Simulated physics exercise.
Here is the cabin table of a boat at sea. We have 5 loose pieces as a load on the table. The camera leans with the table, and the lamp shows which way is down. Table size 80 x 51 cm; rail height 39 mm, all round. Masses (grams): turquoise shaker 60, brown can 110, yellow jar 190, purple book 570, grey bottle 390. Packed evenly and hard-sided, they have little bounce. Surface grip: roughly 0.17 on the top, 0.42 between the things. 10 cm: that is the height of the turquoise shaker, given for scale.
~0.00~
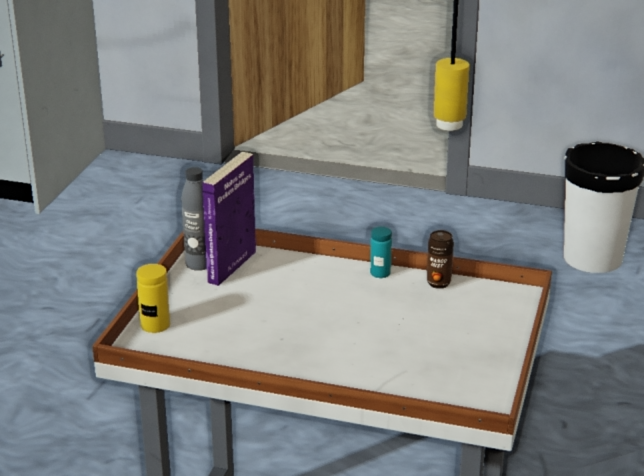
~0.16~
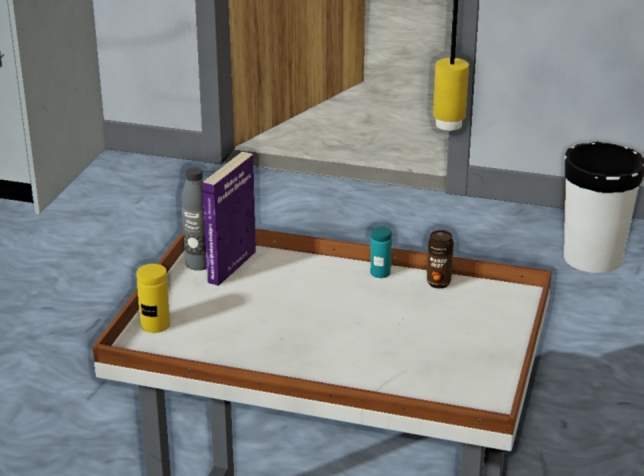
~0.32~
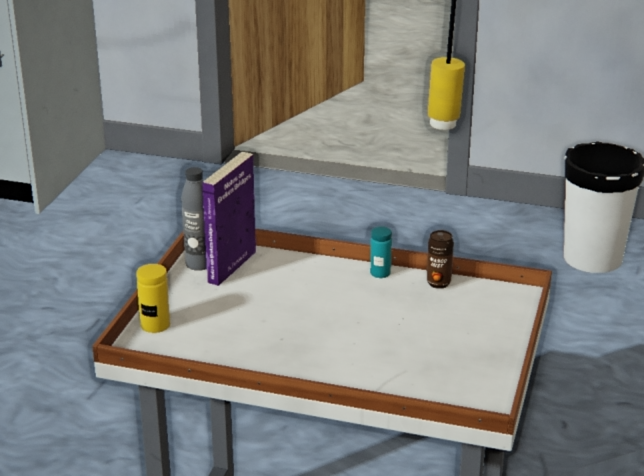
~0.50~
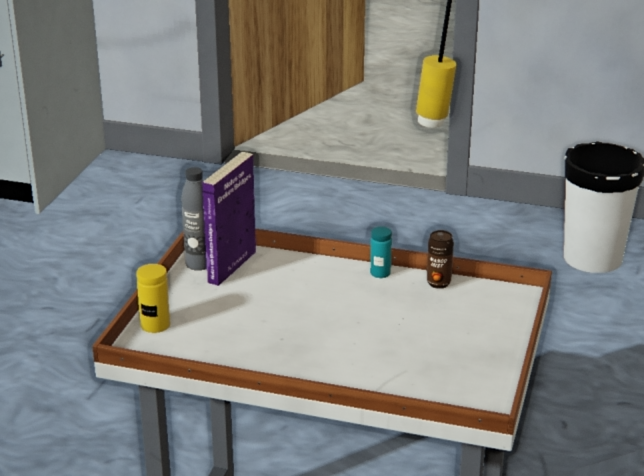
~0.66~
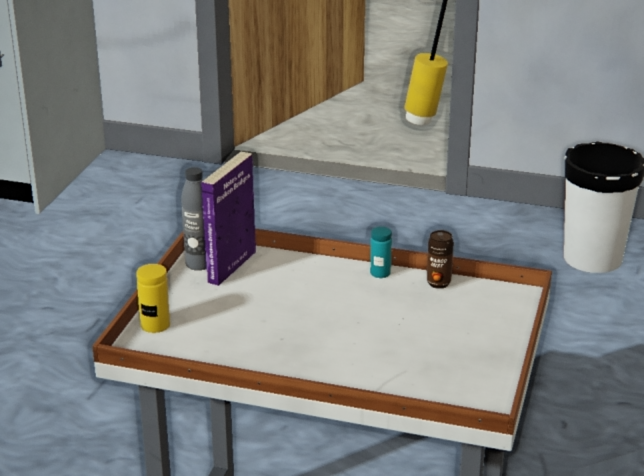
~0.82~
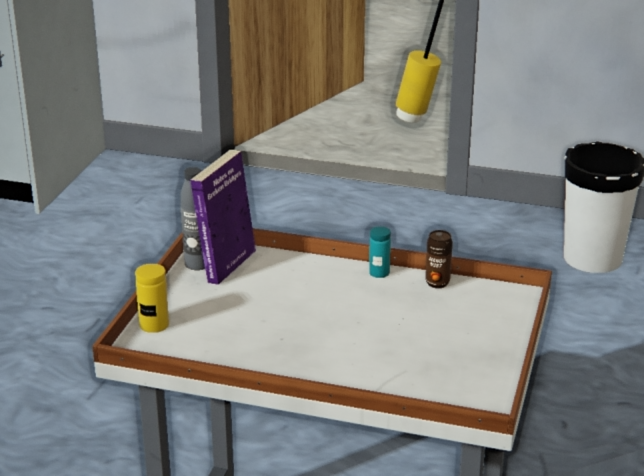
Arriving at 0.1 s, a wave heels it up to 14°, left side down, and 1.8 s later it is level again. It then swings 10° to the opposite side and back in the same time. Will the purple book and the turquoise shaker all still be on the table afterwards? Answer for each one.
Purple book: No; turquoise shaker: Yes.
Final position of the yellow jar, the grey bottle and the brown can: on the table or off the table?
Final state - the yellow jar stays within bounds; the grey bottle ends out of bounds; the brown can stays within bounds.
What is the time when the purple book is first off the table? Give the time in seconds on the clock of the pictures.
Answer: Near 1.3 s.
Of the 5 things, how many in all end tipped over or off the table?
The tally is 2.
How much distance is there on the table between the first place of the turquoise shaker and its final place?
The shift is close to 19 cm.
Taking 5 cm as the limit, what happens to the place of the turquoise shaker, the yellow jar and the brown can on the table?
In short, the turquoise shaker leaves its position, the yellow jar stays close to home, the brown can leaves its position.
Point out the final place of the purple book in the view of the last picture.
It ends near (11, 440).
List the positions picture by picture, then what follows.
The first frame shows boat level; purple book (230, 219); turquoise shaker (381, 252).
The second frame shows boat level; grey bottle (197, 218); brown can (440, 260).
The third frame shows heel 2°, left side down; yellow jar (154, 298); grey bottle (197, 218).
The fourth frame shows heel 6°, left side down; brown can (440, 260); yellow jar (154, 298).
The fifth frame shows heel 10°, left side down; grey bottle (197, 218); brown can (440, 260).
The sixth frame shows heel 13°, left side down; purple book (224, 217) rocked 7° off its seat; turquoise shaker (380, 252).
By 1.22 s, heel 12°, left side down; grey bottle now off the table; purple book on its side near (186, 209); turquoise shaker 7 cm from its spot near (348, 248).
By 1.52 s, heel 5°, left side down; purple book now off the table; turquoise shaker 17 cm from its spot near (306, 242); brown can 17 cm from its spot.
By 1.72 s, heel 1°, left side down; turquoise shaker 20 cm from its spot near (292, 240); brown can 20 cm from its spot; yellow jar 3 cm from its spot.
When it is over (4.2 s), off the table, purple book and grey bottle; not toppled but over 5 cm from the start, turquoise shaker and brown can; the last one within 5 cm of the start. In the last view, purple book near (11, 440), turquoise shaker near (296, 240).
